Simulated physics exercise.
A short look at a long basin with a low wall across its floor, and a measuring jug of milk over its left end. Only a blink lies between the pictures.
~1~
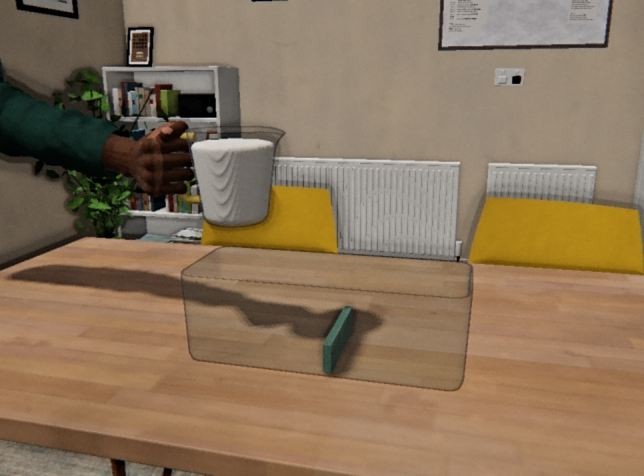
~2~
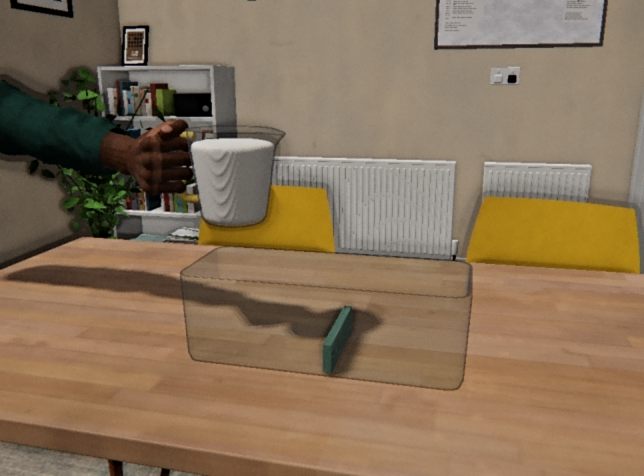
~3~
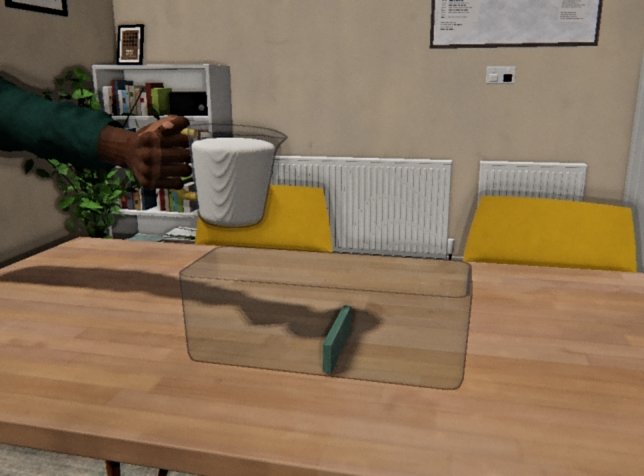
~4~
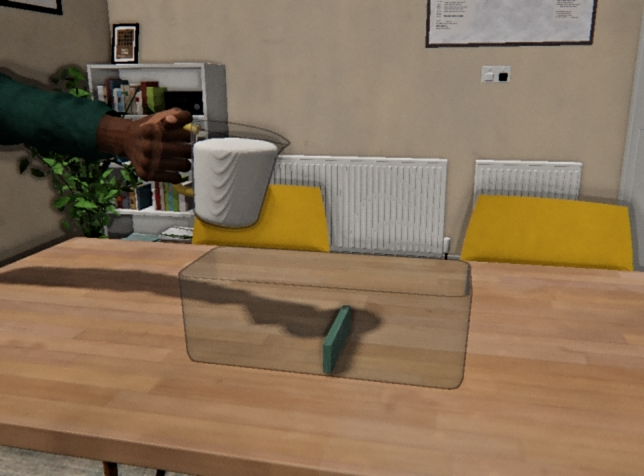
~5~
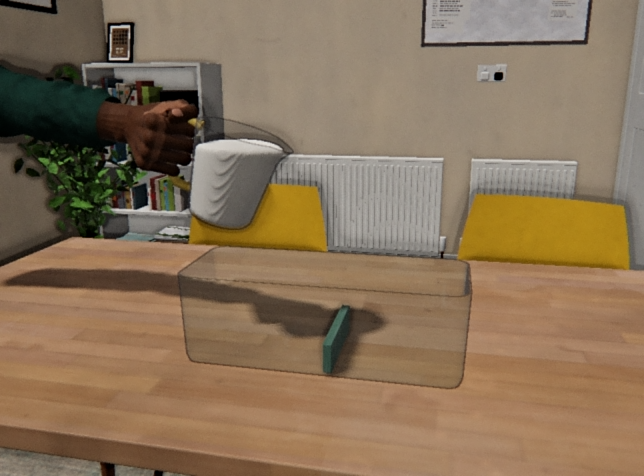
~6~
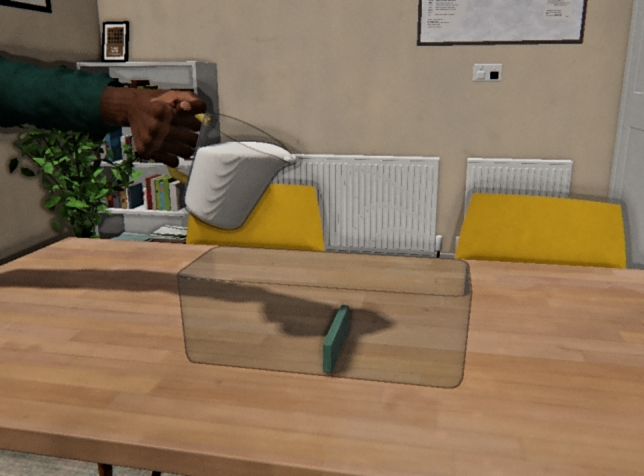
A hand holds a jug of milk above a clear basin and tilts it rightward.
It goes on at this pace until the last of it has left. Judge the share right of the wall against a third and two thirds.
In the end between a third and two thirds is right of the wall.
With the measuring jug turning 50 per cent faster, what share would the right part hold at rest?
Near 50 %.
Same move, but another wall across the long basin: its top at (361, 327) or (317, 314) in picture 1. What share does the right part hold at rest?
In turn 5 and 95 in a hundred.
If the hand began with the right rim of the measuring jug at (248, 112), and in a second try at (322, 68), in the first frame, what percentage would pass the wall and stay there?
The first gives 5 %, the second 95 %.
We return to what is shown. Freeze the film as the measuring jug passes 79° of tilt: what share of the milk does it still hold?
It comes to 65 per cent or so.
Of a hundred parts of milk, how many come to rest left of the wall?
It comes to 50 per cent or so.
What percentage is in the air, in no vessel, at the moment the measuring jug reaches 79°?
Close to 20 per cent.
A moment on, the measuring jug is tipped on its side and 63 per cent is still to pour, 3 is left of the wall and 13 right of it.
Next, the measuring jug is tipped on its side and 20 per cent is still to pour, 26 is left of the wall and 40 right of it.
Then the measuring jug is tipped on its side and 4 per cent is still to pour, 42 is left of the wall and 51 right of it.
Later the measuring jug is tipped on its side and 1 per cent is still to pour, 48 is left of the wall and 51 right of it.
Finally, 49 per cent lies left of the wall, 51 right of it and 1 outside.
